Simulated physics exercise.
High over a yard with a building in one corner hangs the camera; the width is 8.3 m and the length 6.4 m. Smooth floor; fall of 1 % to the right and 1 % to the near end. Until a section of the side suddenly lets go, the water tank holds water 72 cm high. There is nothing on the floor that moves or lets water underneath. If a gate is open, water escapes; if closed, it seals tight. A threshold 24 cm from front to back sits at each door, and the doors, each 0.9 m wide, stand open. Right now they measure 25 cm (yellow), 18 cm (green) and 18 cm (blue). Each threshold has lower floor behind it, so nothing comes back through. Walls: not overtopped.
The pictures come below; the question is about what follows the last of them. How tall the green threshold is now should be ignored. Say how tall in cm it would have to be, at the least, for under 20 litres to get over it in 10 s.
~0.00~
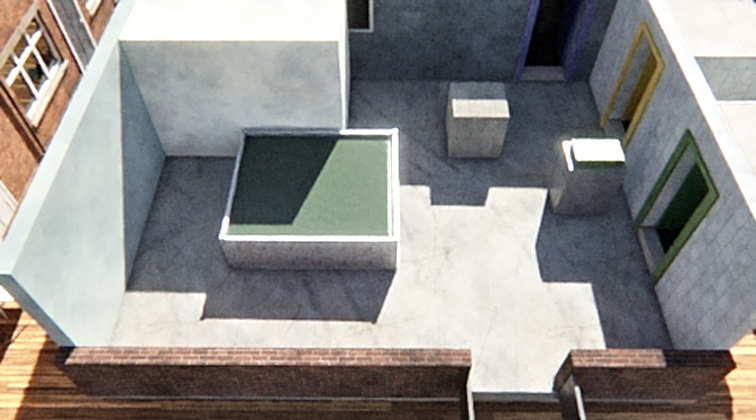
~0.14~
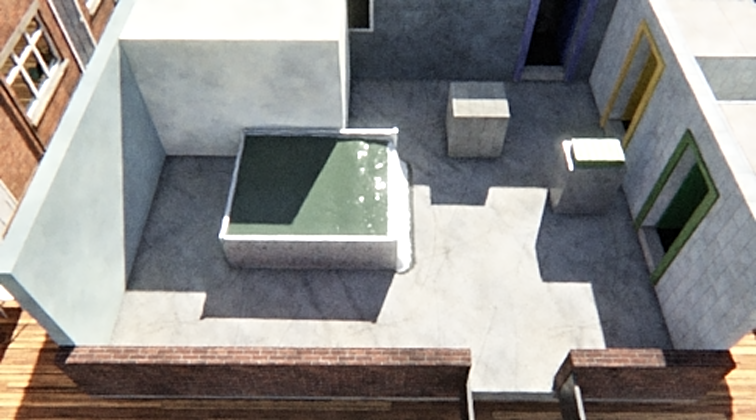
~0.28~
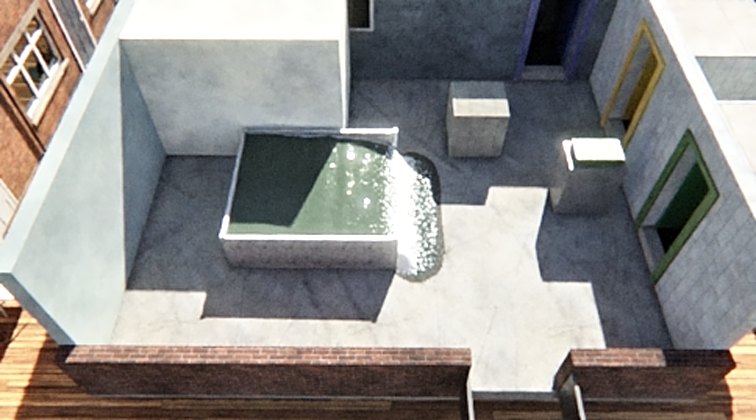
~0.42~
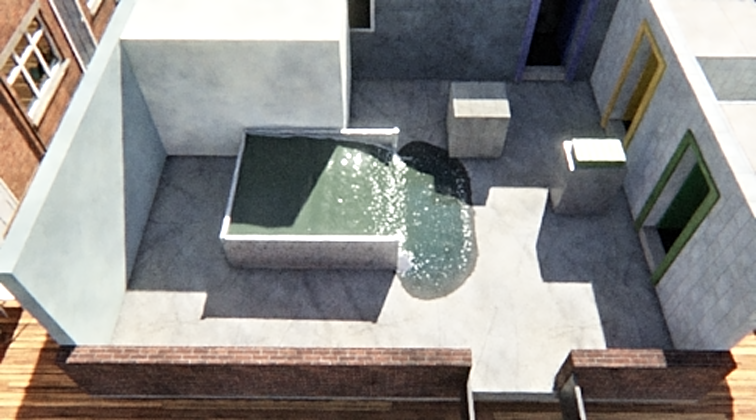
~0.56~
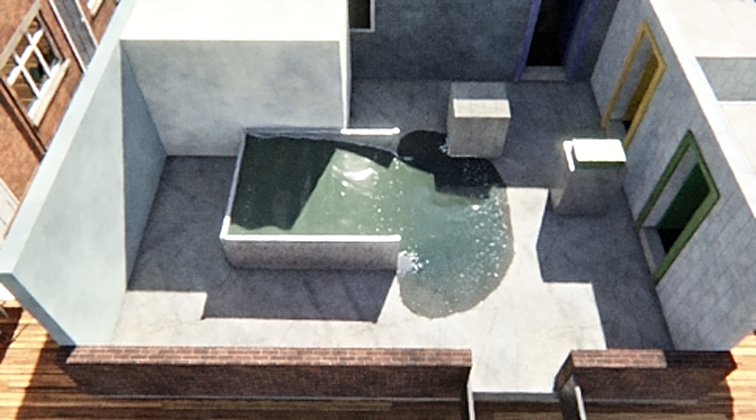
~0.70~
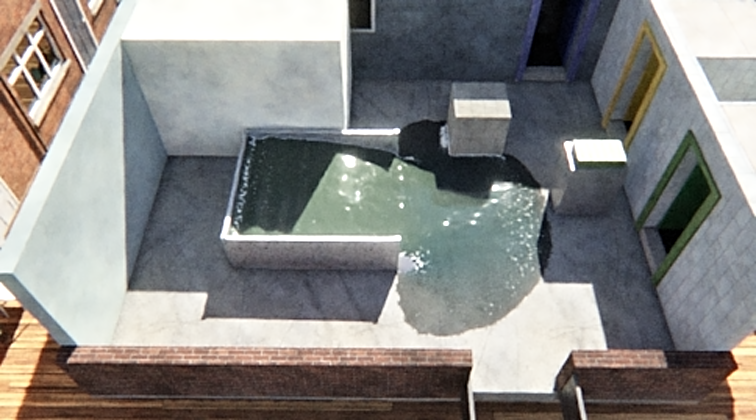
Some 33 cm would be enough.
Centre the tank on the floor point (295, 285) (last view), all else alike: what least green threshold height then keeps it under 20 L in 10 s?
At least some 32 centimetres tall.
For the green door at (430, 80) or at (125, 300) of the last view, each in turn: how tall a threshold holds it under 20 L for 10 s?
Minimums: About 9.0 cm and 9.0 cm.
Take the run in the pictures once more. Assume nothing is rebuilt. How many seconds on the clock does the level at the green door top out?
It peaks around 2.2 s.
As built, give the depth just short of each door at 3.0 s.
Lab note, cm: Yellow 27; green 32; blue 14.
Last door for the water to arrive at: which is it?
I'd go with the blue door.
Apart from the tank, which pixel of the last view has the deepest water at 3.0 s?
(684, 377).
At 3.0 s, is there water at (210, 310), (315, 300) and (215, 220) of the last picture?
Untouched, untouched, untouched.
After 1.4 s water covers 45 % of the floor, deepest (42 cm) near (548, 207); 9 cm at the green door, 6 litres in over its 18 cm threshold.
After 3.0 s water covers 55 % of the floor, deepest (50 cm) near (684, 377); 32 cm at the green door, 164 litres in over its 18 cm threshold.
After 10.0 s water covers 100 % of the floor, deepest (14 cm) near (684, 377); 13 cm at the green door, 256 litres in over its 18 cm threshold.
At the green door as built, the water arrived by 1.1 s and peaked near 35 cm at 2.2 s.
Run again over the same 10 s with other heights there, 63 litres in over 28 cm, 4 litres over 38 cm. The limit of 20 litres is kept from about 33 cm up.
